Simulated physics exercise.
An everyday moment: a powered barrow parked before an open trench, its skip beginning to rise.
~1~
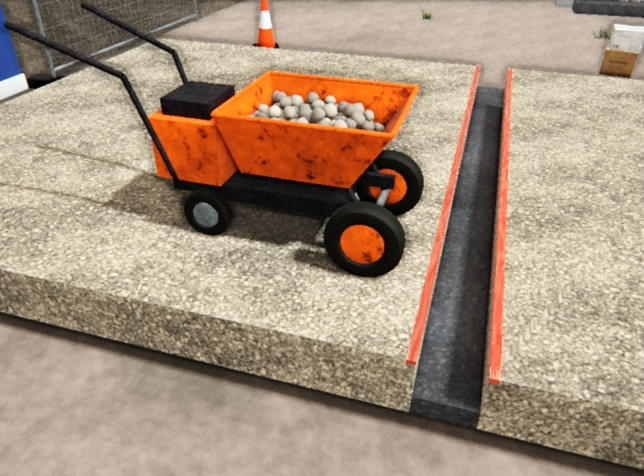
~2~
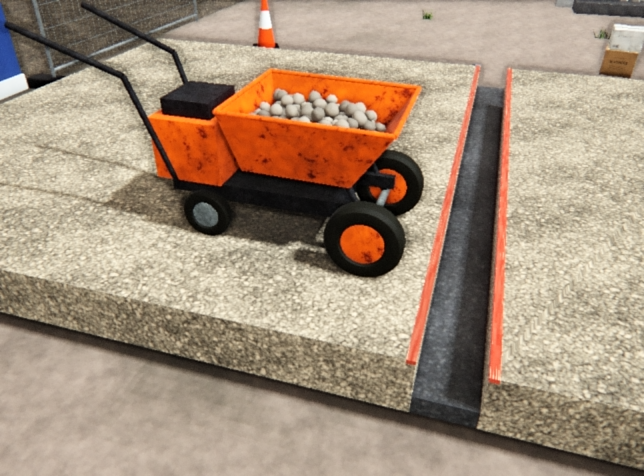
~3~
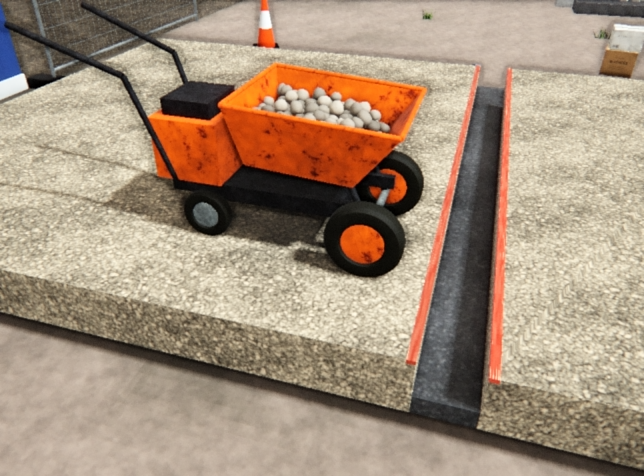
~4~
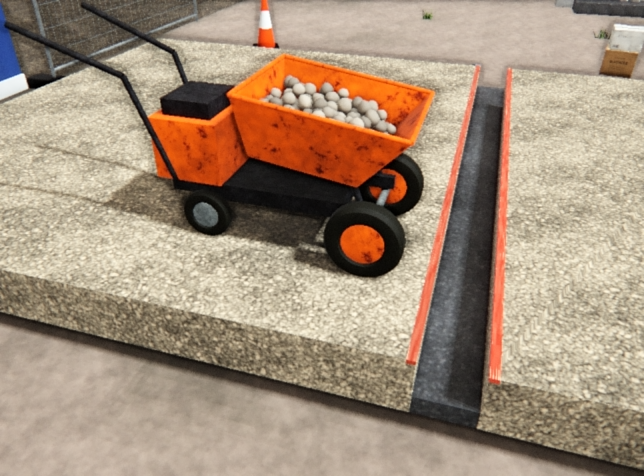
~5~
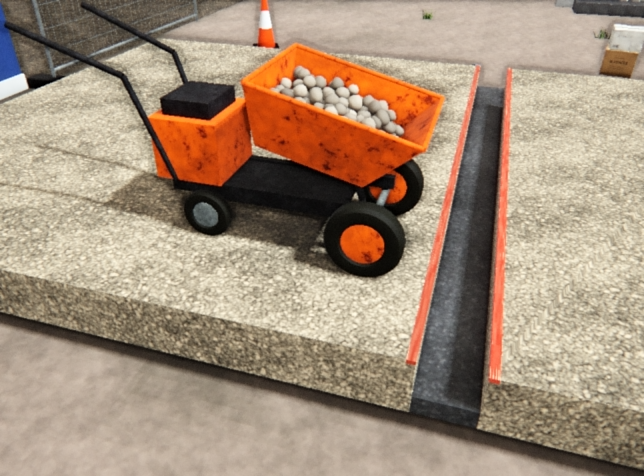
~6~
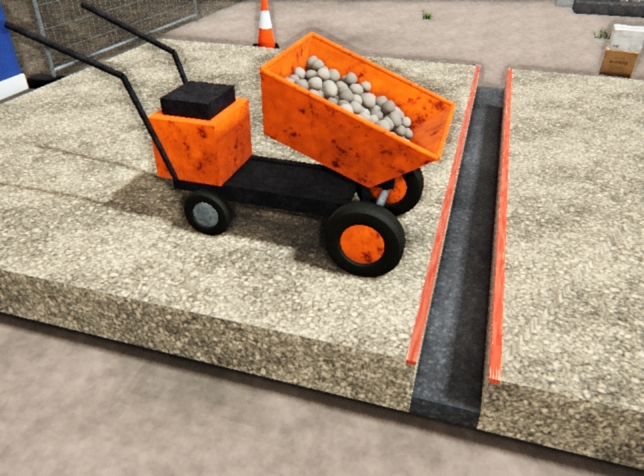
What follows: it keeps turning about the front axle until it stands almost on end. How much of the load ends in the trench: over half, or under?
It catches only the smaller part.
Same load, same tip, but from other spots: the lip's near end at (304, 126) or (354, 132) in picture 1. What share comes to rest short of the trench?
About 20 and 0 per cent.
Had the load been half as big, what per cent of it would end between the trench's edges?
Some 20 per cent.
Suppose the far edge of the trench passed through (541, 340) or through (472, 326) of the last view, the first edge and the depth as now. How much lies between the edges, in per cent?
The first gives 80 %, the second 0 %.
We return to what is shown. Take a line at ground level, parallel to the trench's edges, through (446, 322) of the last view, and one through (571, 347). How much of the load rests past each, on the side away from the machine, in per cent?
About 90 and 20 per cent.
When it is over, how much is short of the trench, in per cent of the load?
About 0 per cent.
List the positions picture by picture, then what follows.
In the first picture, lip of the skip at (392, 137), level; top of the load at (305, 113), river pebbles; first edge of the trench at (421, 316); far edge at (497, 331), the trench under half as wide as the skip, and about half as deep as wide.
In the second picture, lip of the skip at (395, 137), tipped barely; top of the load at (307, 112).
In the third picture, lip of the skip at (401, 139), tipped barely; top of the load at (312, 109).
In the fourth picture, lip of the skip at (411, 144), tipped a little; top of the load at (304, 103).
In the fifth picture, lip of the skip at (424, 150), tipped a little; top of the load at (305, 103).
In the sixth picture, lip of the skip at (437, 159), tipped clearly; top of the load at (319, 96); first edge of the trench at (421, 316); far edge at (497, 331).
Soon after the last picture, skip tipped steeply; all in the skip.
A little later, skip tipped right over; most in the skip; a stray few in or heaped over the trench; about a quarter beyond it; a small part falling.
Later still, skip tipped right over; a small part in the skip; about a quarter in or heaped over the trench; about two thirds beyond it.
By the end, skip tipped right over; a stray few in the skip; about a third in or heaped over the trench; about two thirds beyond it.
